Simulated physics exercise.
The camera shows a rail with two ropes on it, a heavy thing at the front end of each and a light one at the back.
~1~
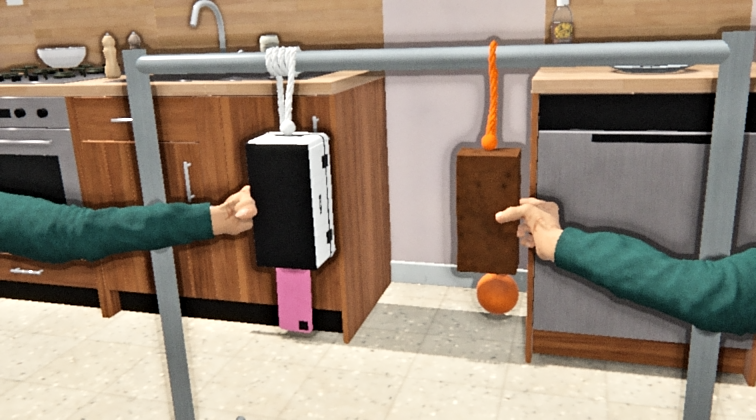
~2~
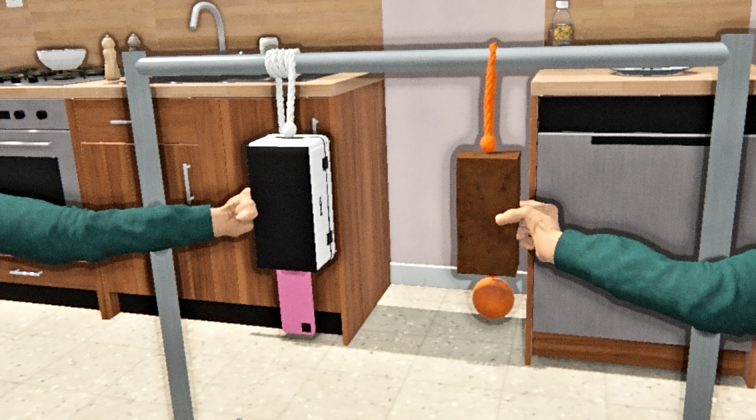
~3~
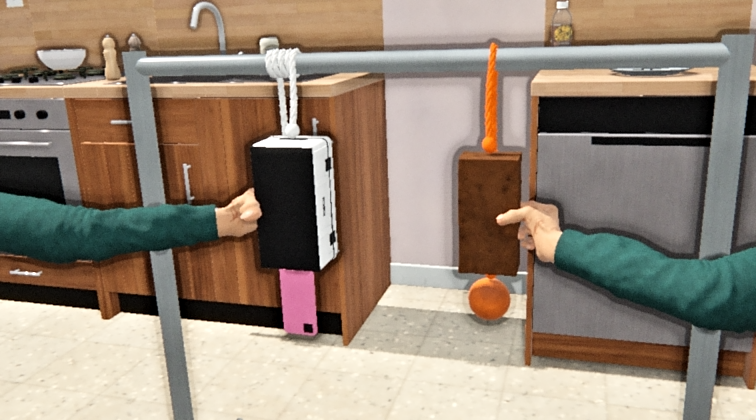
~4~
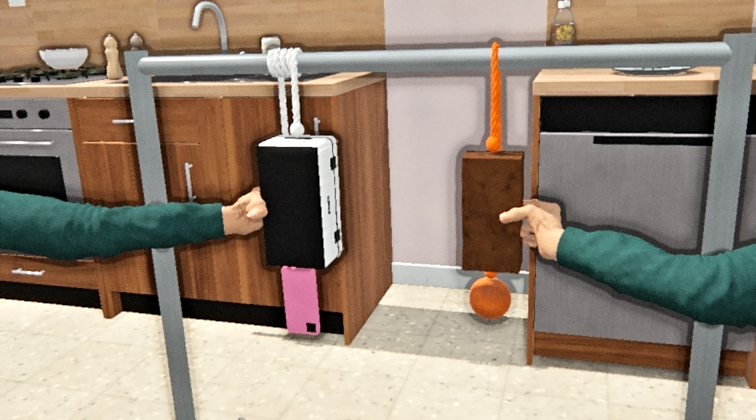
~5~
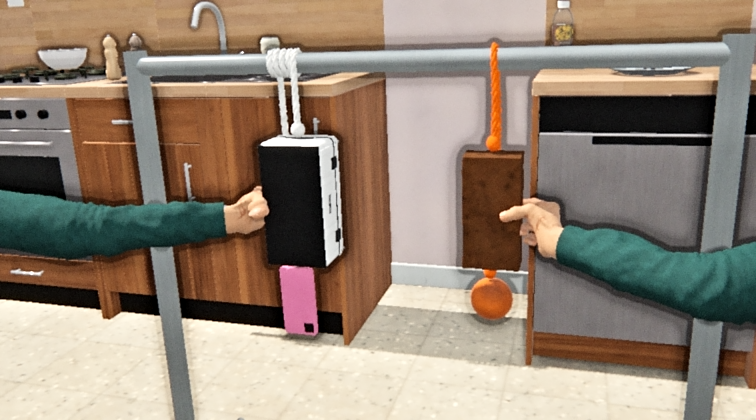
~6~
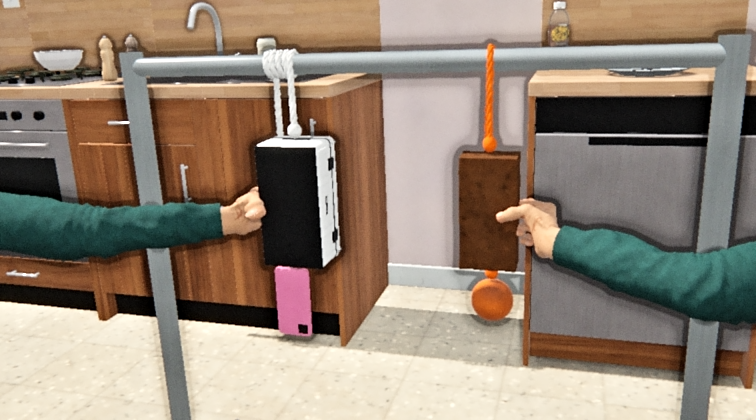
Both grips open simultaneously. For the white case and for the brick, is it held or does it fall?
The white case is held; the brick falls.
Then, 0.48 s past the final frame, white case still up near (299, 201); brick dropping.
Then, 0.78 s past the final frame, white case still up near (299, 201); brick on the floor.
When it is over, white case still up near (299, 201); brick on the floor. The white case stays hanging and the brick drops.
